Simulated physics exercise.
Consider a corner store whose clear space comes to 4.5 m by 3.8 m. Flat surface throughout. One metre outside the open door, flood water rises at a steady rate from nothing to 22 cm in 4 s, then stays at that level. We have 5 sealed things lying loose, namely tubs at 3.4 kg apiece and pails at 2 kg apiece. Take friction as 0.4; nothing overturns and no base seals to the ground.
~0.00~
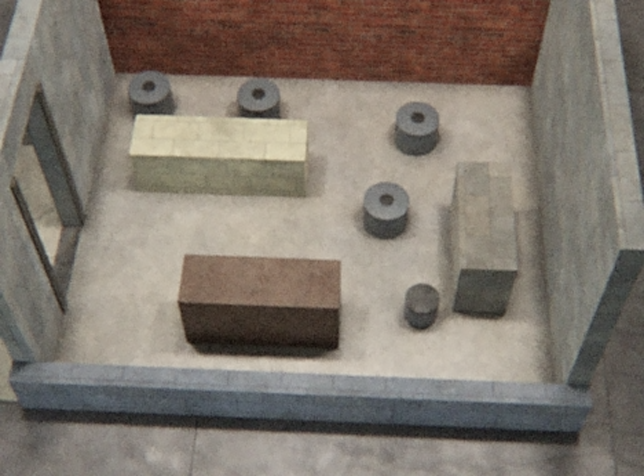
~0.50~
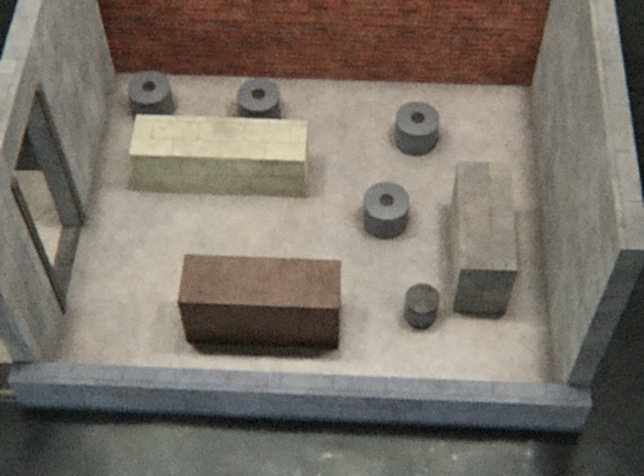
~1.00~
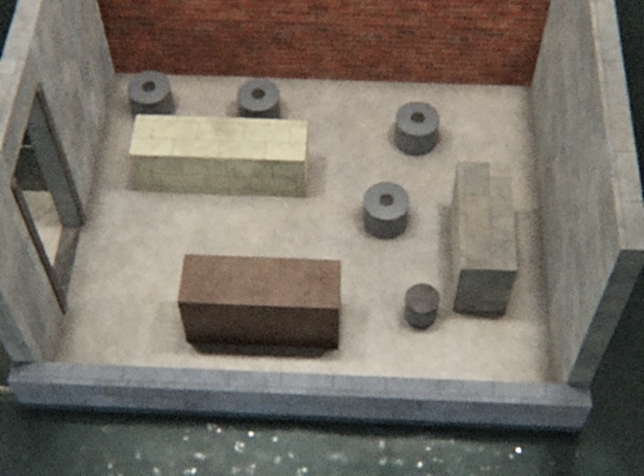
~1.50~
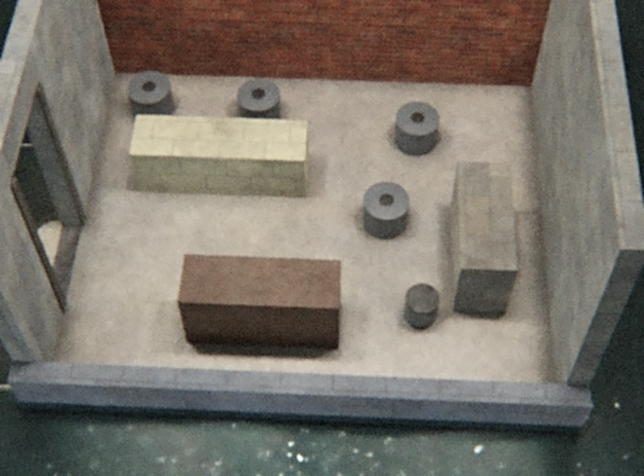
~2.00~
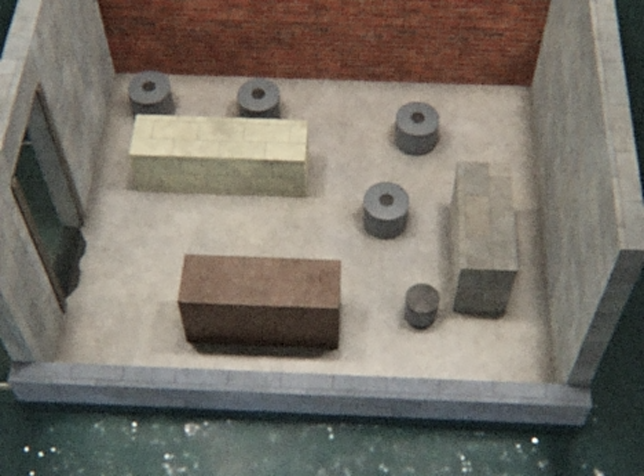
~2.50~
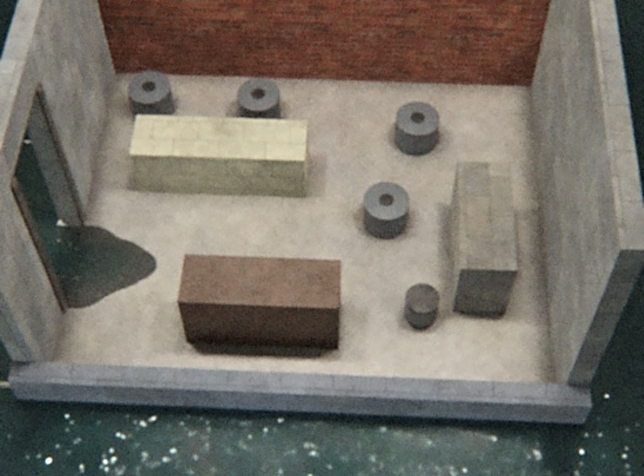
In a small walled room with a brick back wall, several grey round containers and three long blocks stay still while dark water covers the ground outside, then spreads through the left doorway onto the pale floor.
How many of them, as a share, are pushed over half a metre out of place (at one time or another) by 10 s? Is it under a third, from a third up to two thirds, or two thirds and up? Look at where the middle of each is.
It falls in the mid range.
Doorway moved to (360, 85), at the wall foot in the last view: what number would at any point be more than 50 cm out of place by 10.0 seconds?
Result: 3.
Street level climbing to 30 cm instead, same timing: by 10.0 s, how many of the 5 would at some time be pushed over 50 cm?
Then it comes to 4.
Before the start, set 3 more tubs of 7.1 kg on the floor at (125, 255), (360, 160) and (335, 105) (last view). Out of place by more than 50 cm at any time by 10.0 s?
Order as asked - exceeds the limit, falls below the limit, falls below the limit.
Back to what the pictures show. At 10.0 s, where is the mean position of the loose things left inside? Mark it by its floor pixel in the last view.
Near (346, 152).
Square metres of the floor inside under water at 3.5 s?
Wet area: Approx. 3.0 m2.
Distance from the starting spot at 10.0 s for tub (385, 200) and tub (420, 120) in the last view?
Net displacement, in order: 200 cm; 120 cm.
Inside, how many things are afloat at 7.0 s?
Count: 2.
After 3.5 s 0 of 5 are over 50 cm from their spots; 0 afloat.
After 4.5 s 0 of 5 are over 50 cm from their spots; 0 afloat.
After 7.0 s 1 of 5 are over 50 cm from their spots; 2 afloat.
After 10.0 s 3 of 5 are over 50 cm from their spots, and 3 have been at some point; 3 afloat.
